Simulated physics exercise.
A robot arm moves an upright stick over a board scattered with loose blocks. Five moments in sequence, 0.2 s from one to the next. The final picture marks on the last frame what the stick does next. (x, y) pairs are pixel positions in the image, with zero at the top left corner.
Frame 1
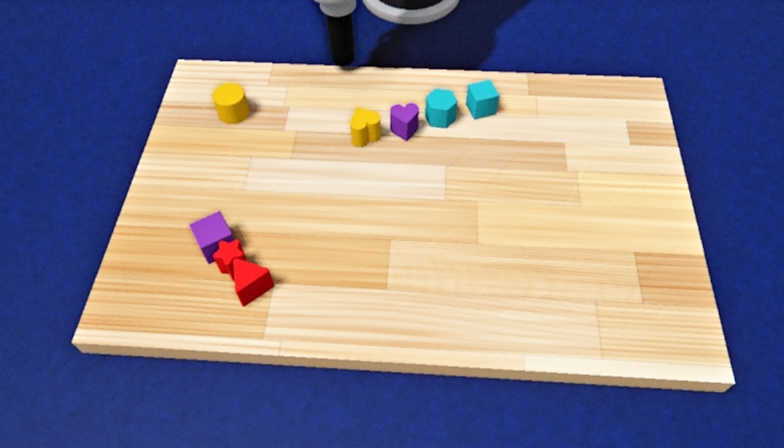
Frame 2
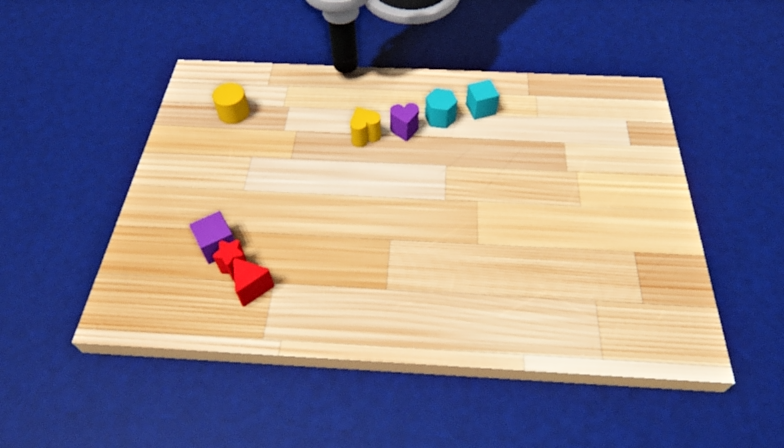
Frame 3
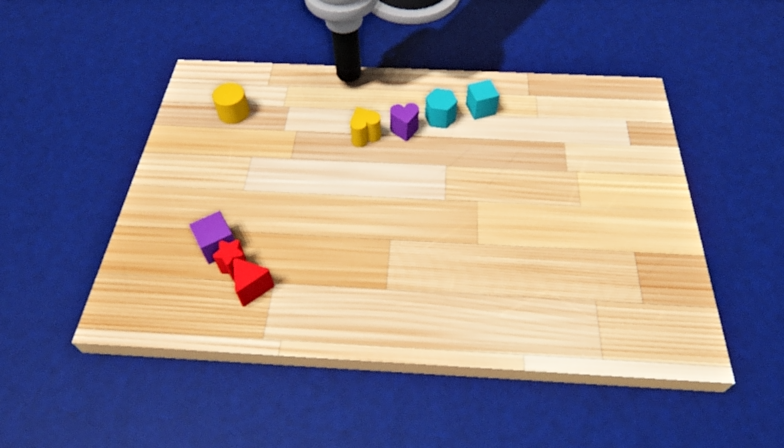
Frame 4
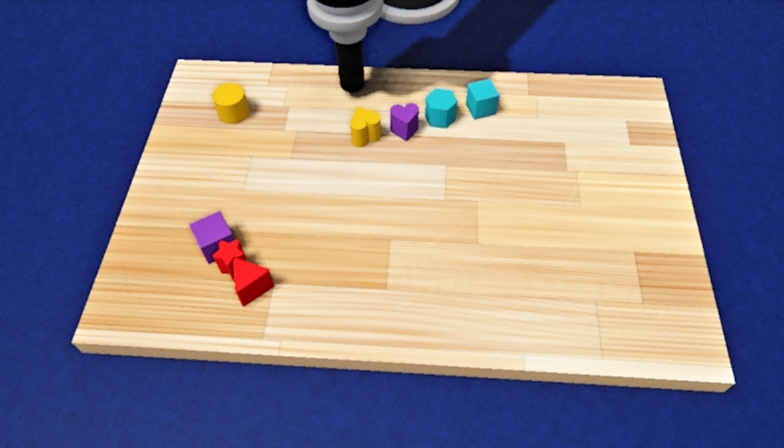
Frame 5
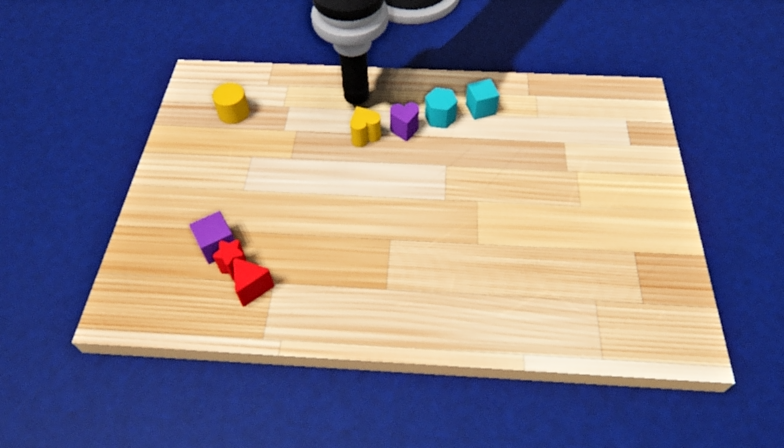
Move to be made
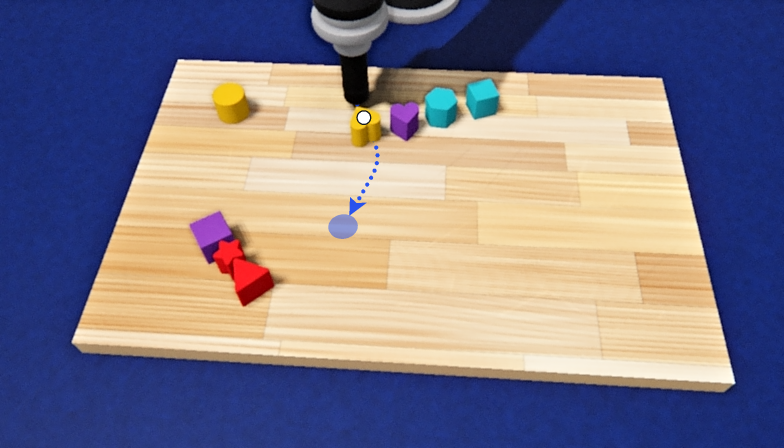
A robot arm moves its black stick slowly down the board, nearing the yellow heart.
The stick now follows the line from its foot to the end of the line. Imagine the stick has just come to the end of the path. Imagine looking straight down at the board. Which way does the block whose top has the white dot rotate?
It is turned anticlockwise.
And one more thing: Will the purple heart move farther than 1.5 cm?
Going by the path, no.
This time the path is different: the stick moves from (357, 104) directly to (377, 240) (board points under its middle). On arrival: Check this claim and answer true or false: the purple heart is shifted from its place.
The statement is incorrect.
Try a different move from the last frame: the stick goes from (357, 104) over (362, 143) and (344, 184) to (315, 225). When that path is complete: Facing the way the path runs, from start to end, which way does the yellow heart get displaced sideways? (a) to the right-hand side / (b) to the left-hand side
That would be b.
Drawn move, from (357, 104) over (374, 141) and (368, 183) to (343, 226); the dot is on the yellow heart.
On the path given first. One third of the way, stick at (374, 134); yellow heart at (367, 141).
Two thirds of the way, stick at (367, 177); yellow heart at (357, 186).
At the end, stick at (342, 219); yellow heart at (335, 232), turned 20° anticlockwise; purple heart still.
